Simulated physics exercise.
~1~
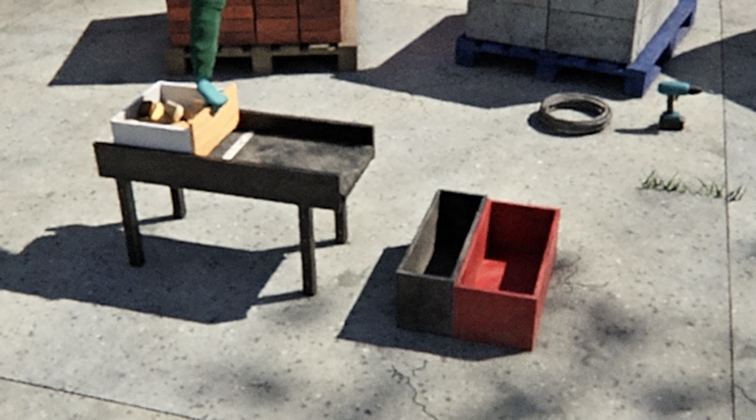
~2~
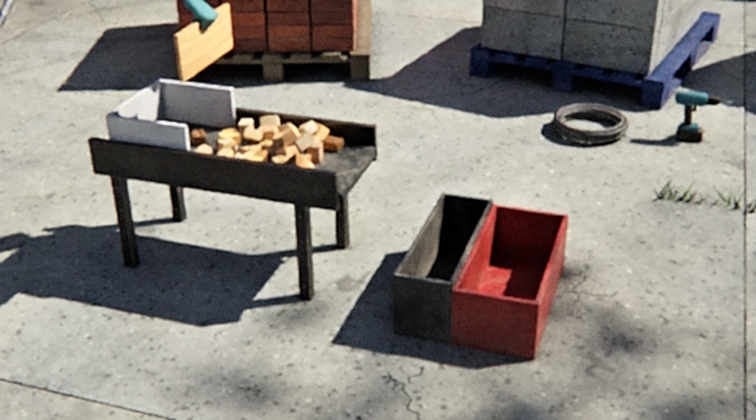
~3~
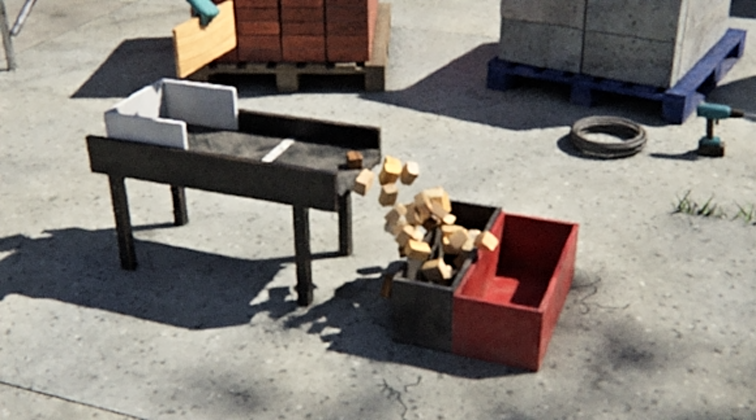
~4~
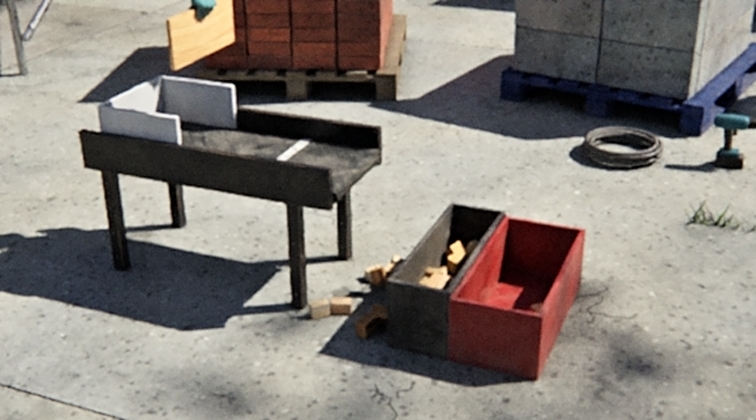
Green-sleeved arm lifting an orange gate from a white pen, wooden blocks riding right and tumbling into a black tub, some landing short.
